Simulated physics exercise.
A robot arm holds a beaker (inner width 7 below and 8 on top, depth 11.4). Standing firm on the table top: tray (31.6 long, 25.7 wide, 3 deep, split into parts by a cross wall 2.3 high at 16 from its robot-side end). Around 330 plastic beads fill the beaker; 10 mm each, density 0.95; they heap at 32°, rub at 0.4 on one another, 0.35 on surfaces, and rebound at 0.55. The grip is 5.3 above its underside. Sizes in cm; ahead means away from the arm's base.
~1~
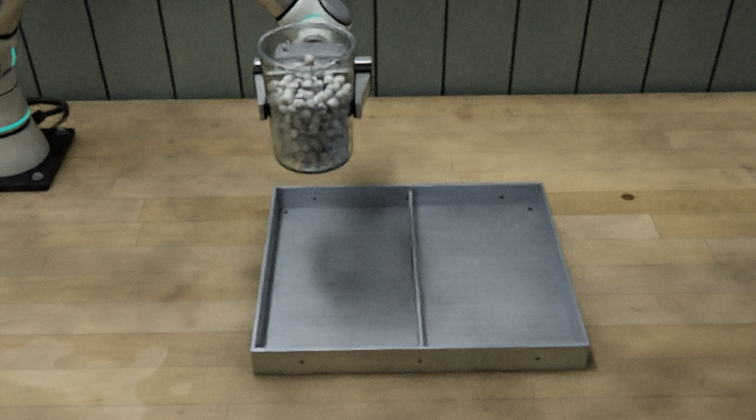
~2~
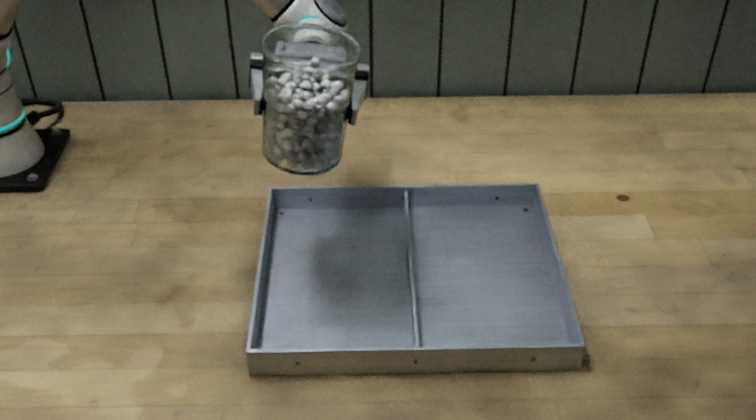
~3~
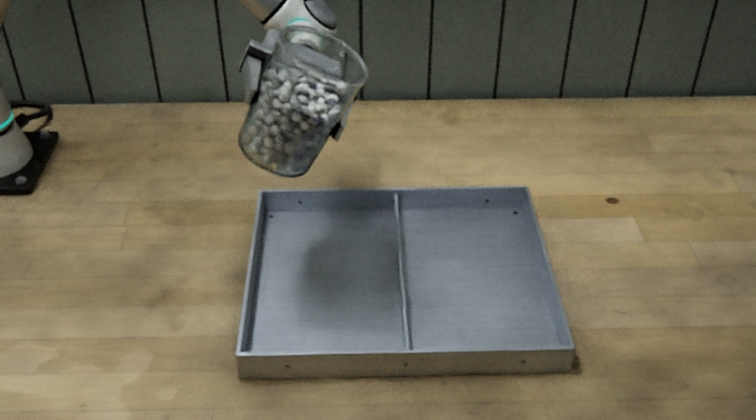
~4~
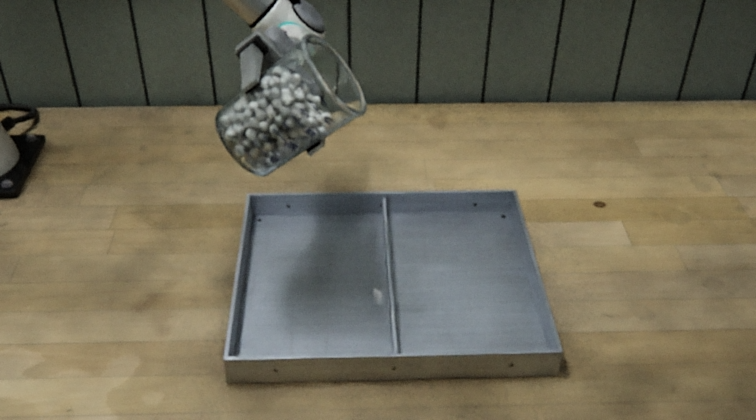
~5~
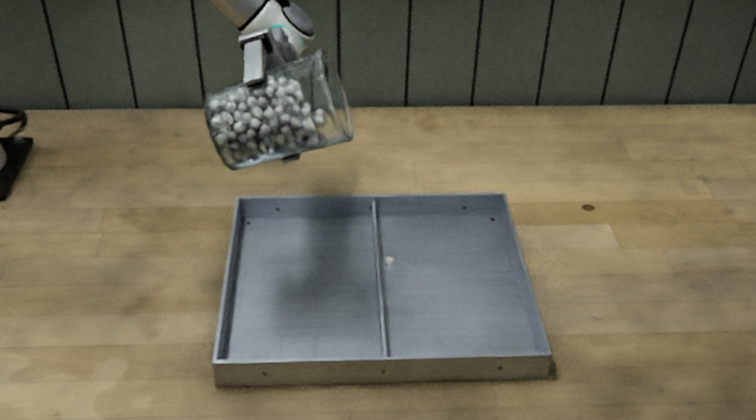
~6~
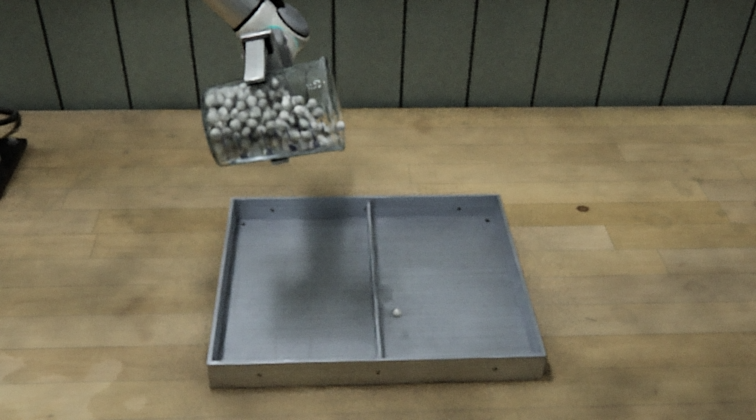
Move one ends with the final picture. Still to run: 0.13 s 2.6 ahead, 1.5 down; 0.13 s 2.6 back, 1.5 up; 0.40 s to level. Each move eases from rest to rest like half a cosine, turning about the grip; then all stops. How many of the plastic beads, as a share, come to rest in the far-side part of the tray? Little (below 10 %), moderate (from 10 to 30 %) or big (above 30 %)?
A little share, below 10 %, ends in the far-side part of the tray.
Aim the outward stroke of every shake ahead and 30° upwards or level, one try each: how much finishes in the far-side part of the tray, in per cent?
About 15 and 10 per cent.
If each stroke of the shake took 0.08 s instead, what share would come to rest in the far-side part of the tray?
It would be near 15 per cent.
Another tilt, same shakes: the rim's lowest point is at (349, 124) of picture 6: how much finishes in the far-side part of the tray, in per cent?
Some 0 per cent.
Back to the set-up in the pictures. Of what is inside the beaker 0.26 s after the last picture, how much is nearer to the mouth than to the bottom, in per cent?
Some 40 per cent.
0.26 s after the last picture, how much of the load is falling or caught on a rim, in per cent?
About 4 per cent.
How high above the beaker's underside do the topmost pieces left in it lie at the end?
Roughly 9.0 cm.
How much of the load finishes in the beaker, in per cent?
About 95 per cent.
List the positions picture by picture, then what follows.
The first picture shows beaker middle at (310, 102), level; upper third of the load around (311, 94), from x 270 to 345, top at y 60; 334 in the beaker.
The second picture shows beaker middle at (307, 103), tilted 7° forward; upper third of the load around (305, 95), from x 270 to 345, top at y 60.
The third picture shows beaker middle at (298, 106), tilted 27° forward; upper third of the load around (292, 97), from x 250 to 340, top at y 70; 333 in the beaker, 1 in flight or on a rim.
The fourth picture shows beaker middle at (288, 110), tilted 51° forward; upper third of the load around (279, 99), from x 225 to 380, top at y 70; 333 in the beaker, 1 in the robot-side part.
The fifth picture shows beaker middle at (278, 114), tilted 71° forward; upper third of the load around (263, 102), from x 215 to 390, top at y 80; 333 in the beaker, 1 in flight or on a rim.
The sixth picture shows beaker middle at (273, 116), tilted 78° forward; upper third of the load around (251, 105), from x 210 to 400, top at y 85; 333 in the beaker, 1 in the far-side part.
Then, 0.26 s after the last picture, tilted 78° forward, highest piece 24 above the table; 318 in the beaker, 2 in the far-side part, 14 in flight or on a rim.
Then, 0.53 s after the last picture, tilted 19° forward, highest piece 28 above the table; 311 in the beaker, 16 in the far-side part, 6 in the robot-side part, 1 in flight or on a rim.
Then, 0.86 s after the last picture, level, highest piece 26 above the table; 311 in the beaker, 14 in the far-side part, 9 in the robot-side part.
Then, 1.91 s after the last picture, level, highest piece 26 above the table; 311 in the beaker, 14 in the far-side part, 9 in the robot-side part.
Final count, 311 in the beaker, 14 in the far-side part, 9 in the robot-side part. That is 4 % in the far-side part of the tray.
